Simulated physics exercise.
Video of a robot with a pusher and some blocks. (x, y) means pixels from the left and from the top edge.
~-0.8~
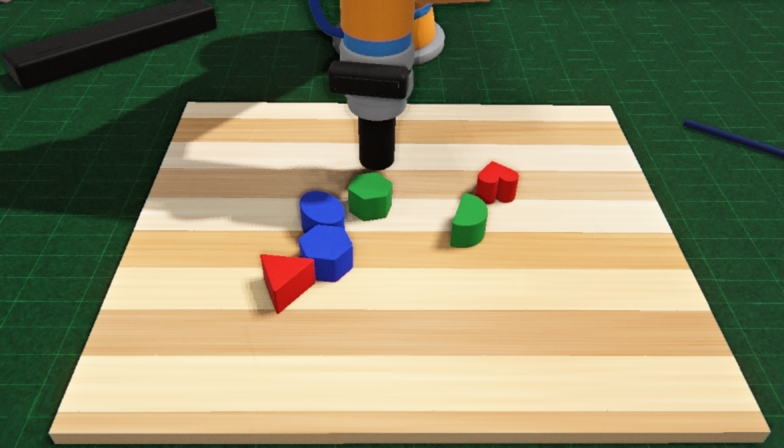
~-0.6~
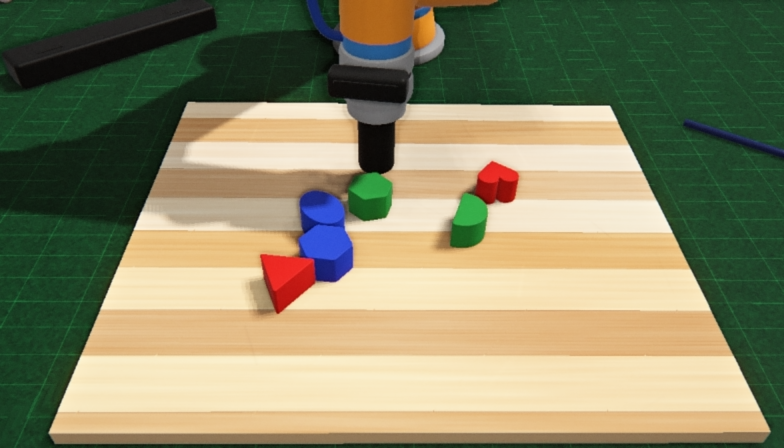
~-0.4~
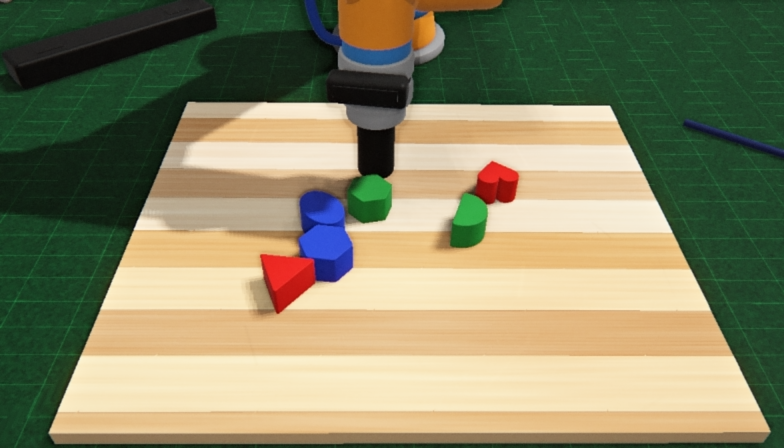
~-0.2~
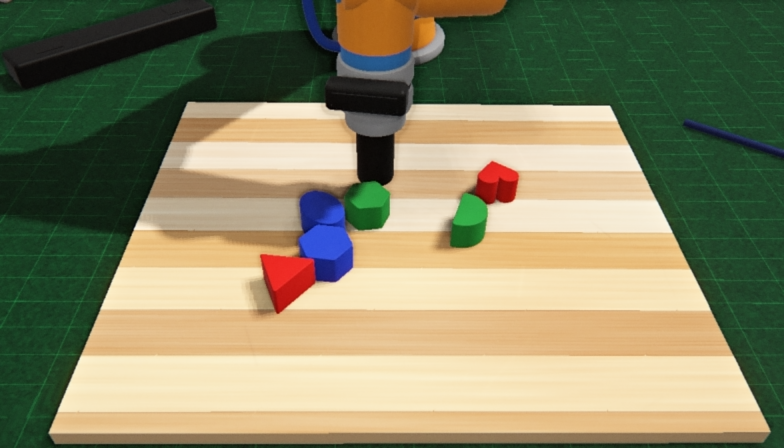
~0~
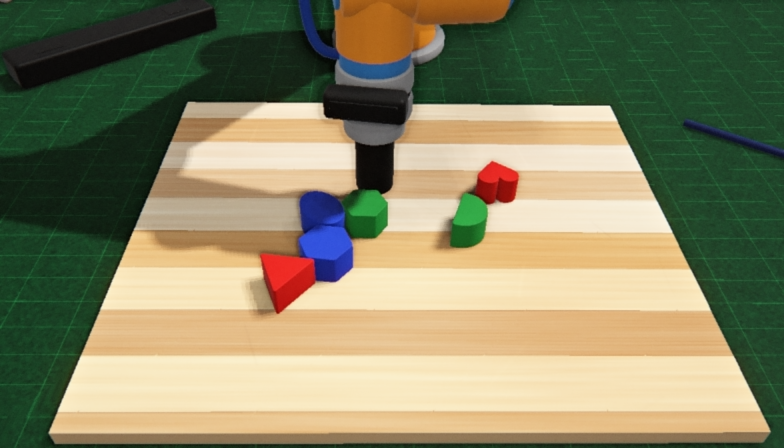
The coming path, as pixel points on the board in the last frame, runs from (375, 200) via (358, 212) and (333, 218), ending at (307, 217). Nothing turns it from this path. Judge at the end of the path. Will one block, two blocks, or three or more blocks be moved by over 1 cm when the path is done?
It should be two.
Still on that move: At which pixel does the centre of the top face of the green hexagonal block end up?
Top centre: (359, 219).
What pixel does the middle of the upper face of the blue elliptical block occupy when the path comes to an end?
Its top centre lands on (283, 218).
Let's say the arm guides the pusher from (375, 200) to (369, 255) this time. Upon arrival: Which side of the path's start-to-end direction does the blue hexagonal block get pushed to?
Facing the way the path runs, start to end, you'll find the blue hexagonal block has shifted right.
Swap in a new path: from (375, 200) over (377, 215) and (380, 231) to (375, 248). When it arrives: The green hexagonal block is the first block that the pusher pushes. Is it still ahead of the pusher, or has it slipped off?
Final position: Ahead.
The first path, step by step. Halfway along, pusher (345, 202); blue elliptical block (313, 209); blue hexagonal block (323, 243); green hexagonal block (360, 219).
At the end, pusher (306, 203); blue elliptical block (283, 218), turned 45° anticlockwise; blue hexagonal block (322, 245), turned 15° anticlockwise; green hexagonal block (359, 219), turned 10° anticlockwise.
